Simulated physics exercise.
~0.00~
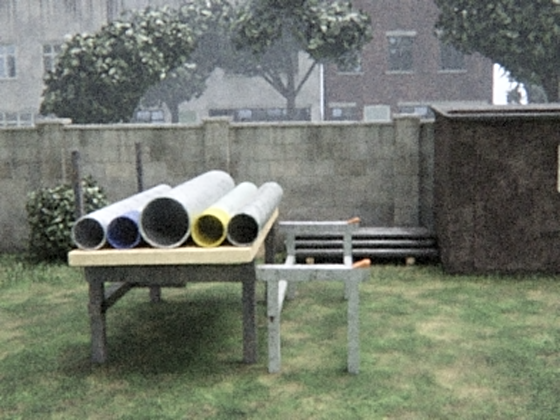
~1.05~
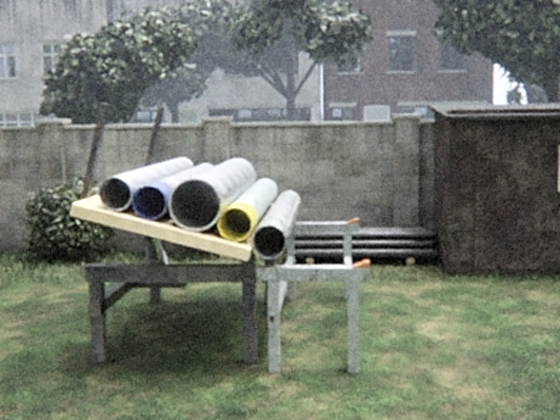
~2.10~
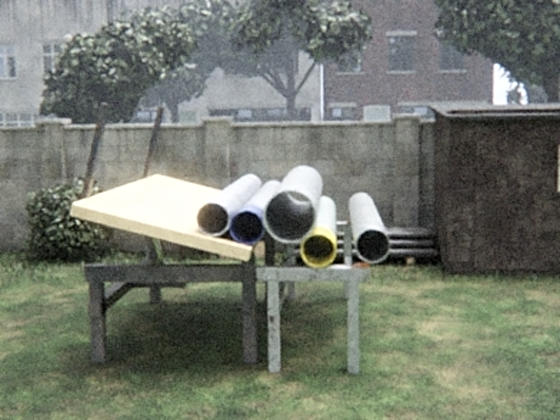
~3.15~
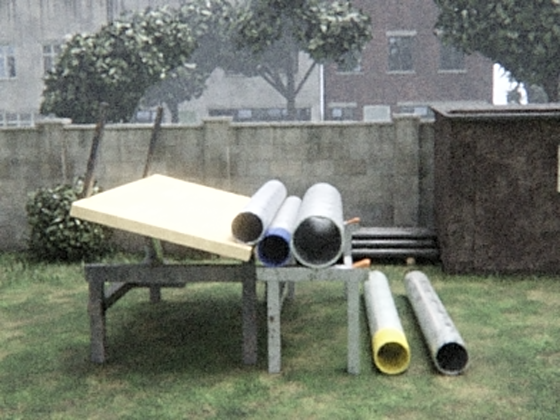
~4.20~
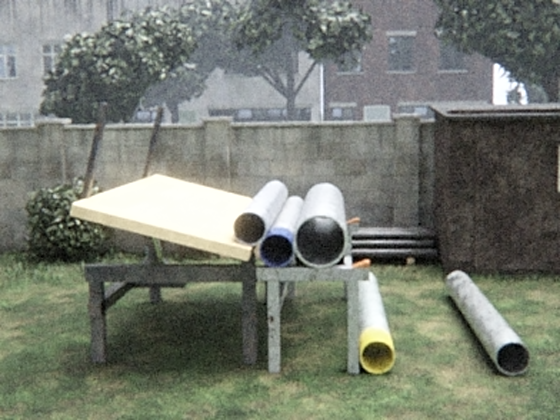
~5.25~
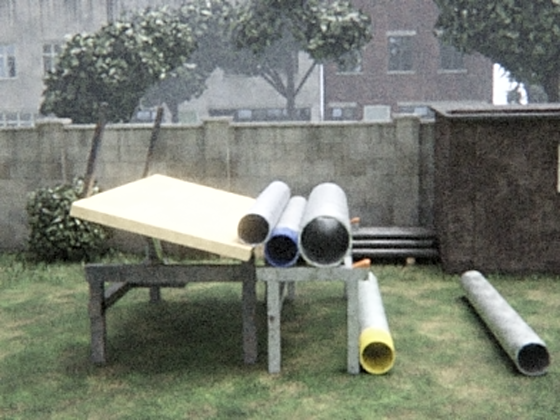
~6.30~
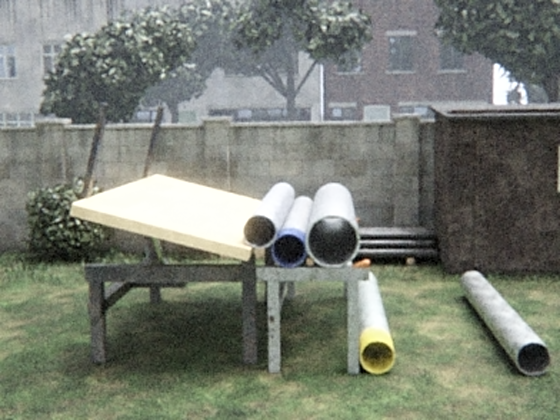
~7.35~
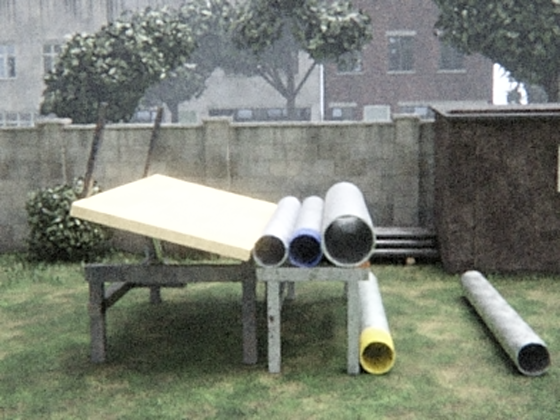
Five pipes roll right off a tilting table; three stay on the rack, two reach the grass.
